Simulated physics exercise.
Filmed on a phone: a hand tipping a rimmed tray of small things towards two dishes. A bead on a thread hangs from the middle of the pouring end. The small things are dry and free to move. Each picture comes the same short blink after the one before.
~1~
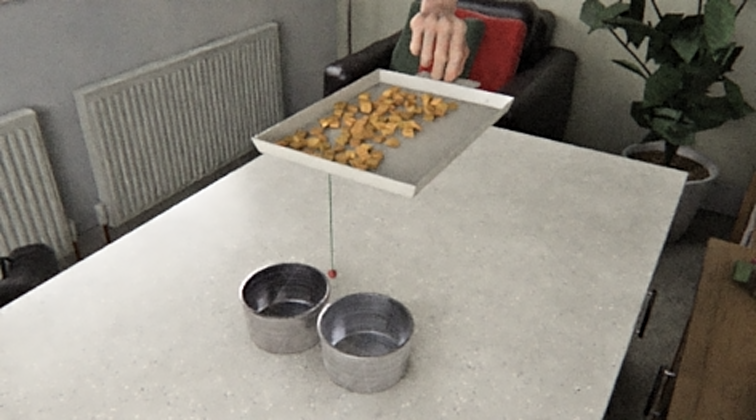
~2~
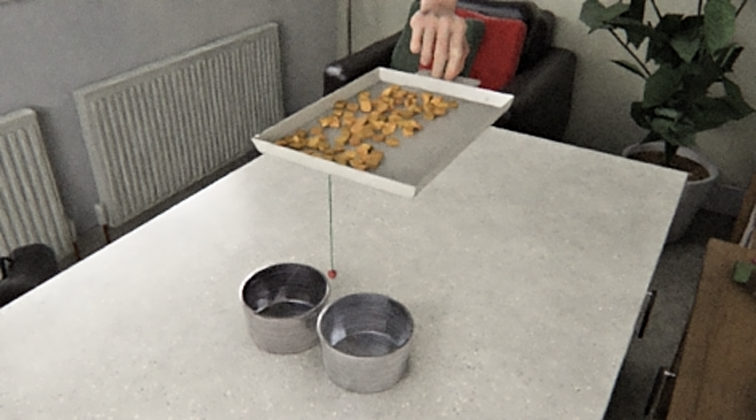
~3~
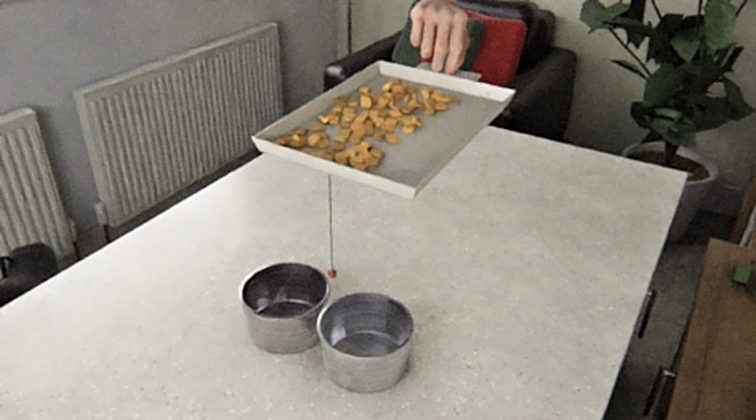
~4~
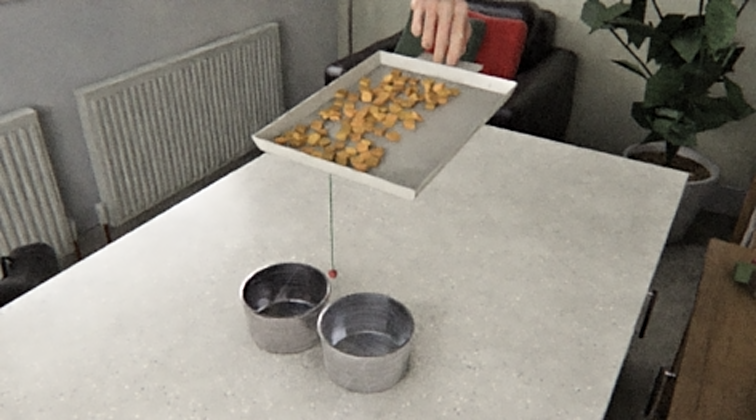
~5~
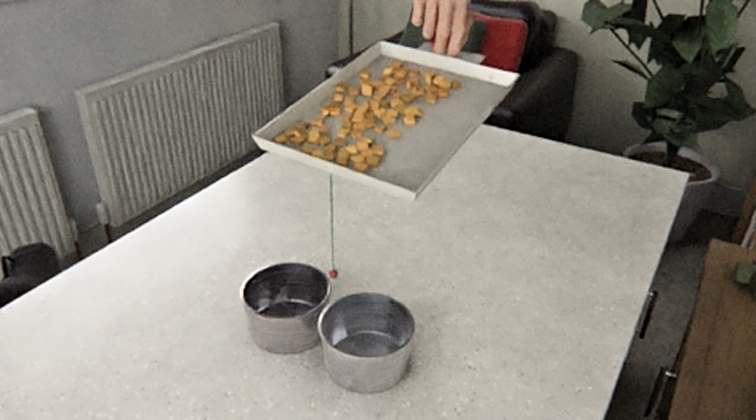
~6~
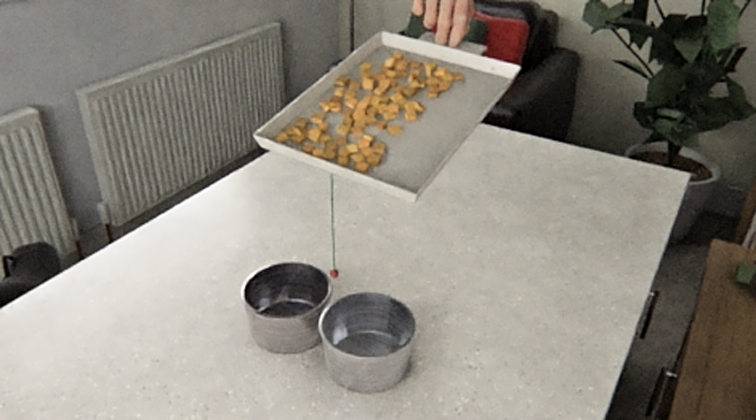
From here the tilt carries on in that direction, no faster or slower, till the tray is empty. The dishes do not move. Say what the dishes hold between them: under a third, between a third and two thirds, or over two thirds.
In the dishes lies over two thirds of it.
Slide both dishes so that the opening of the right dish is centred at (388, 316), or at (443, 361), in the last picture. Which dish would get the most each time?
The first try: The dish on the right. The second: The left-hand dish.
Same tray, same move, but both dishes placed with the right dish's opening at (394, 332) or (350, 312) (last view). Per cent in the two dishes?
Near 90 % and 60 %.
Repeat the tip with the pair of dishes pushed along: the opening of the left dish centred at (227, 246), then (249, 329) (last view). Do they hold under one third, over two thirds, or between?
First under a third, then less than a third.
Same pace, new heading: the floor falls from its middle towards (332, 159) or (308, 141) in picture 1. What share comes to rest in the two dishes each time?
The first gives 70 %, the second 20 %.
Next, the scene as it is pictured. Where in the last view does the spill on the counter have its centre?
Near (395, 388).
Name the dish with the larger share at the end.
It is the right dish.
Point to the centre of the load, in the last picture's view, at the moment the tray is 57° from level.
Around (369, 157).
Soon after the last picture, tray tipped steeply; nearly all on the tray; a small part in the air.
A little later, tray tipped right over; about a third on the tray; a small part in the right dish; a stray few in the left dish; a stray few outside both; about half in the air.
Later still, tray tipped past a quarter turn; about two thirds in the right dish; a small part in the left dish; a small part outside both.
At rest, tray tipped past a quarter turn; about two thirds in the right dish; a small part in the left dish; a small part outside both.
